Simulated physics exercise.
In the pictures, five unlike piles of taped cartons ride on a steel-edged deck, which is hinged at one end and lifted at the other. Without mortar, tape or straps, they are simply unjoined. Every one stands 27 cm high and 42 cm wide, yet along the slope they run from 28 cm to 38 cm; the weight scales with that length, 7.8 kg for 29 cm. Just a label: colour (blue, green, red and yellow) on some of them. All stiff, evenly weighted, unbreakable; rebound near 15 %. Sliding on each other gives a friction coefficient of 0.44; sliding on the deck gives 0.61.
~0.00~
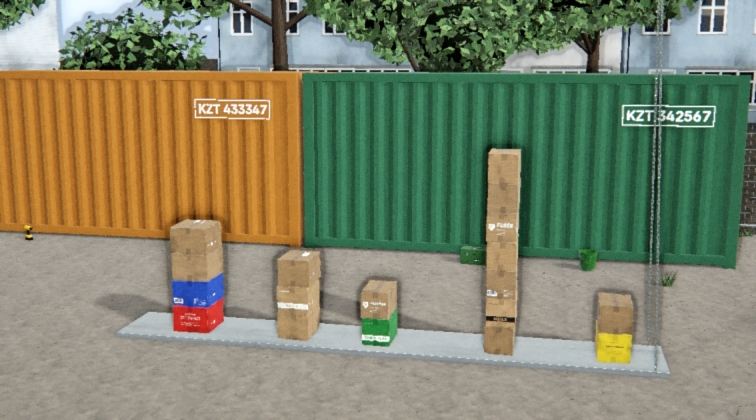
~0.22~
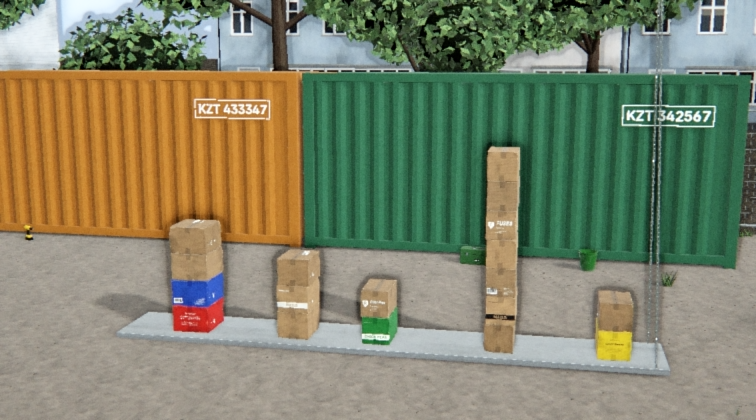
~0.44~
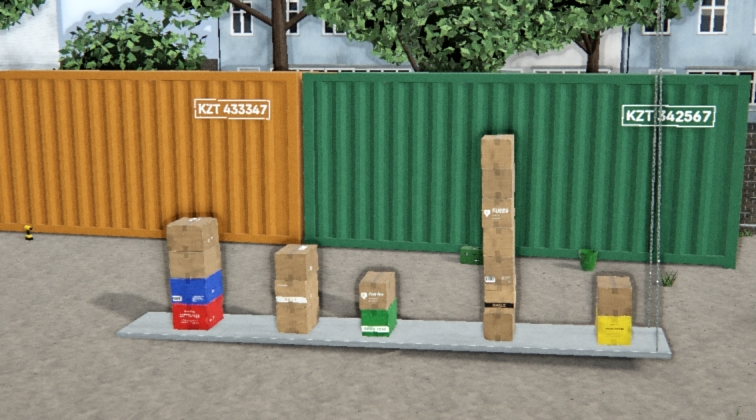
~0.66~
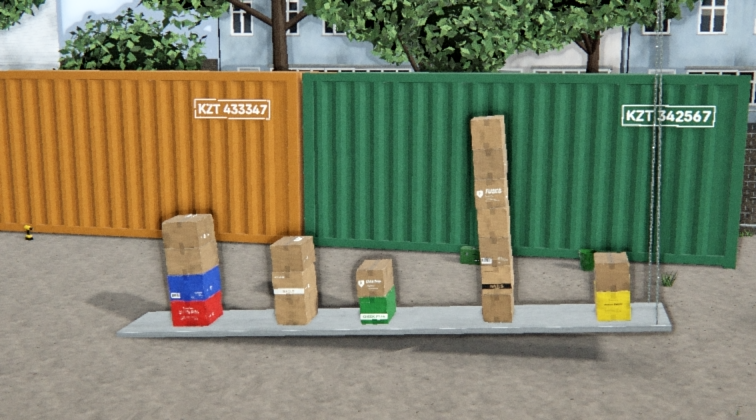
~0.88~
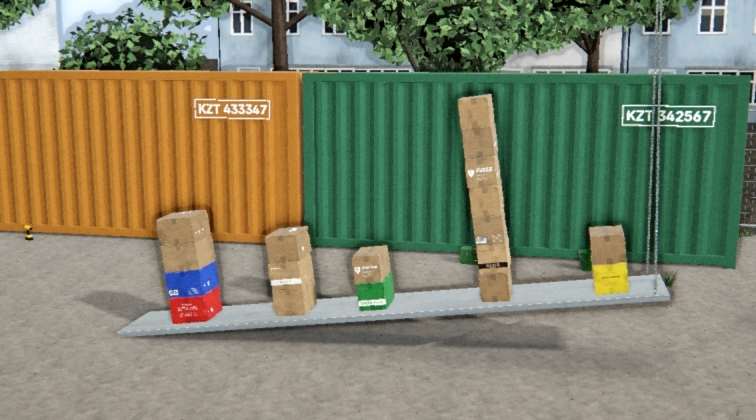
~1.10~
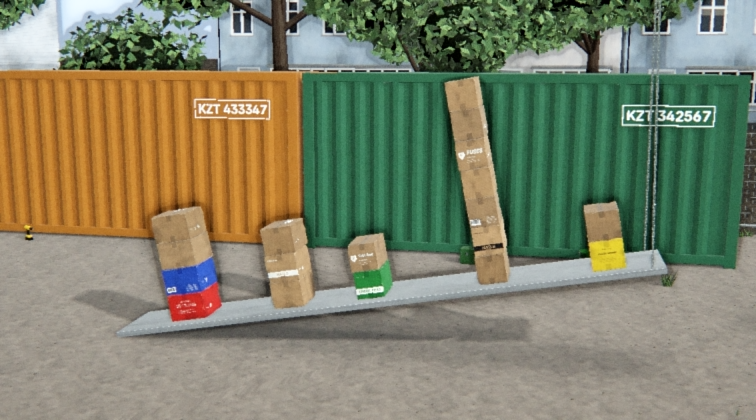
Five stacks of cardboard boxes lean gradually leftward as the platform's right end rises.
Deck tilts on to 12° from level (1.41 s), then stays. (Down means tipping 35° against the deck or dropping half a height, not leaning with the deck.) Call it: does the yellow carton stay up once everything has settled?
Once settled, the yellow carton is not down.
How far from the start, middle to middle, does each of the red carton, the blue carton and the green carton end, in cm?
Here red ends up 20 centimetres away, blue 70 centimetres and green 60 centimetres.
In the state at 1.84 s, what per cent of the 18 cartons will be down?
It's 0 percent at that point.
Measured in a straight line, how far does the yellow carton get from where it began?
I'd put it at near 105 cm.
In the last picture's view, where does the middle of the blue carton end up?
At about (142, 301).
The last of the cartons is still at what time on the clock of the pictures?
Near 4.0 s.
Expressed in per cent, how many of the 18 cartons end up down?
Roughly 65 percent.
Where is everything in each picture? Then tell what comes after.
In the first frame (pixels give the middle of a visible side; leans and shifts are taken against what carries them), middle of the deck's edge (375, 354) slope 0°; yellow carton (614, 349); red carton (190, 320); green carton (376, 333); none has stirred.
In the second frame, middle of the deck's edge (375, 353) slope 0°; yellow carton (614, 347).
In the third frame, middle of the deck's edge (375, 345) slope 2°; yellow carton (614, 331).
In the fourth frame, middle of the deck's edge (374, 332) slope 5°; yellow carton (614, 307).
In the fifth frame, middle of the deck's edge (373, 318) slope 8°; yellow carton (611, 279).
In the sixth frame, middle of the deck's edge (371, 305) slope 10°; yellow carton (608, 256); blue carton (181, 281); green carton (369, 285); none has stirred.
After 1.84 s, slope 12°; none of the 18 cartons down, 7 disturbed; yellow carton unmoved.
After 2.68 s, slope 12°; 9 of the 18 cartons down; yellow carton unmoved; green carton 20° from how it stood.
In the end (4.3 s), slope 12°; 12 of the 18 cartons down; yellow carton unmoved; blue carton on its side; green carton 35° from how it stood. From the last view, middles, yellow carton near (603, 235), blue carton near (142, 301).
